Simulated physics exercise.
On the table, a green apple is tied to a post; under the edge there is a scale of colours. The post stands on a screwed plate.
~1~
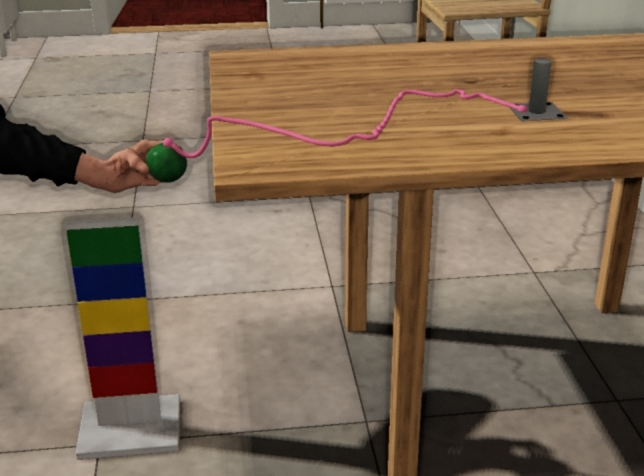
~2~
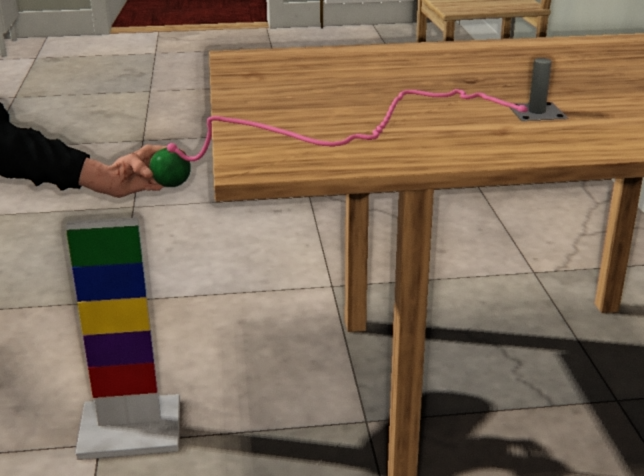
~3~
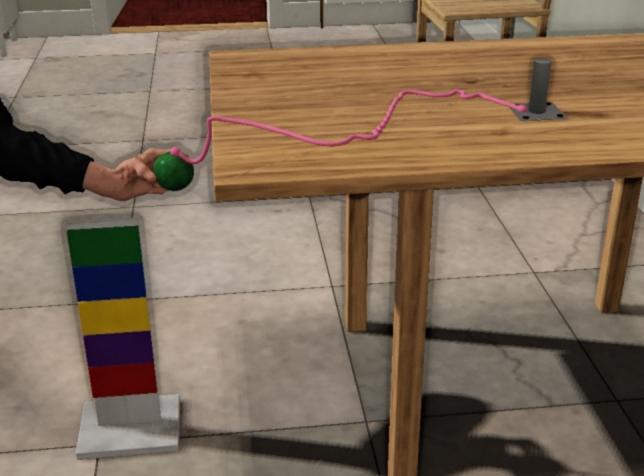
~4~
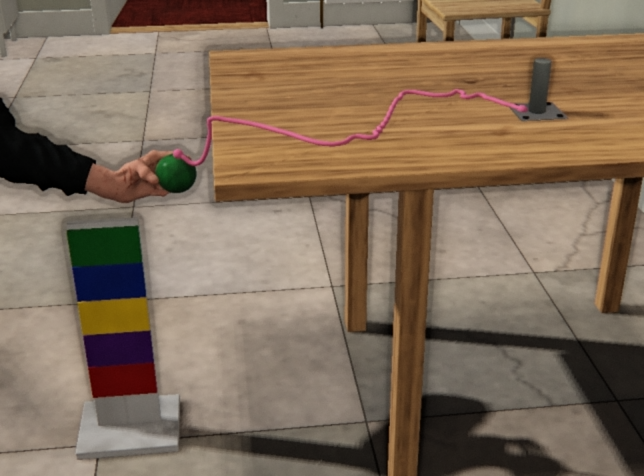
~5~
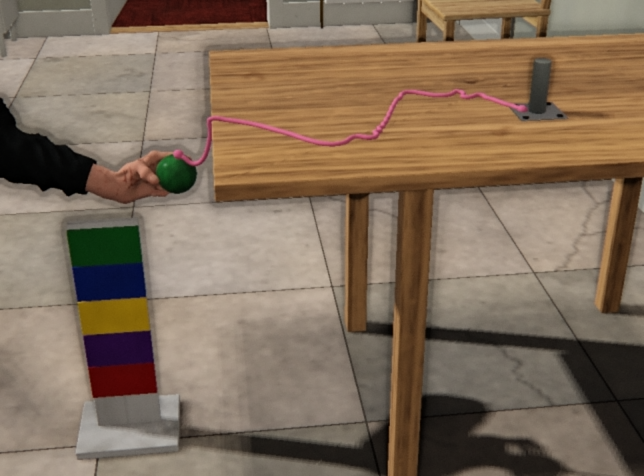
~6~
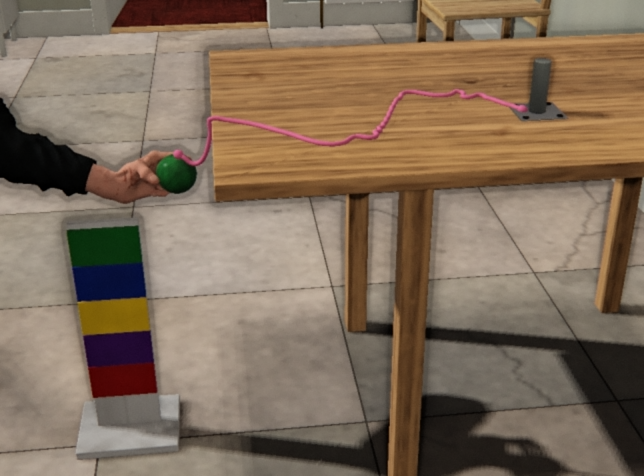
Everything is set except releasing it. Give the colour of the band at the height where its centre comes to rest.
The band is purple.
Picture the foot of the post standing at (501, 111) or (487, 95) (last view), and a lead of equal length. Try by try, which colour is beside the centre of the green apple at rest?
Trial 1 - red; trial 2 - red.
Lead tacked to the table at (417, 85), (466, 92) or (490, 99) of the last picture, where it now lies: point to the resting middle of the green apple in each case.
Try one gives (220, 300), try two (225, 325), and try three (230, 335).
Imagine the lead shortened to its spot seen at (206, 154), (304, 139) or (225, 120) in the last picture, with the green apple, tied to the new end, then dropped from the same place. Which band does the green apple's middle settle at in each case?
Yellow; higher than all five; blue.
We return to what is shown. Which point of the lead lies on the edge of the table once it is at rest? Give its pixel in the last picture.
Approximately at (361, 137) in the final frame.
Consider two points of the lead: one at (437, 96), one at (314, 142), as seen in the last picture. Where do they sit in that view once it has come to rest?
They go to (394, 113) and to (215, 171).
Soon after, apple near (216, 329); level with yellow.
Then, apple near (239, 348); level with purple.
At rest, apple near (230, 349); level with purple. Its centre hangs level with the purple band.
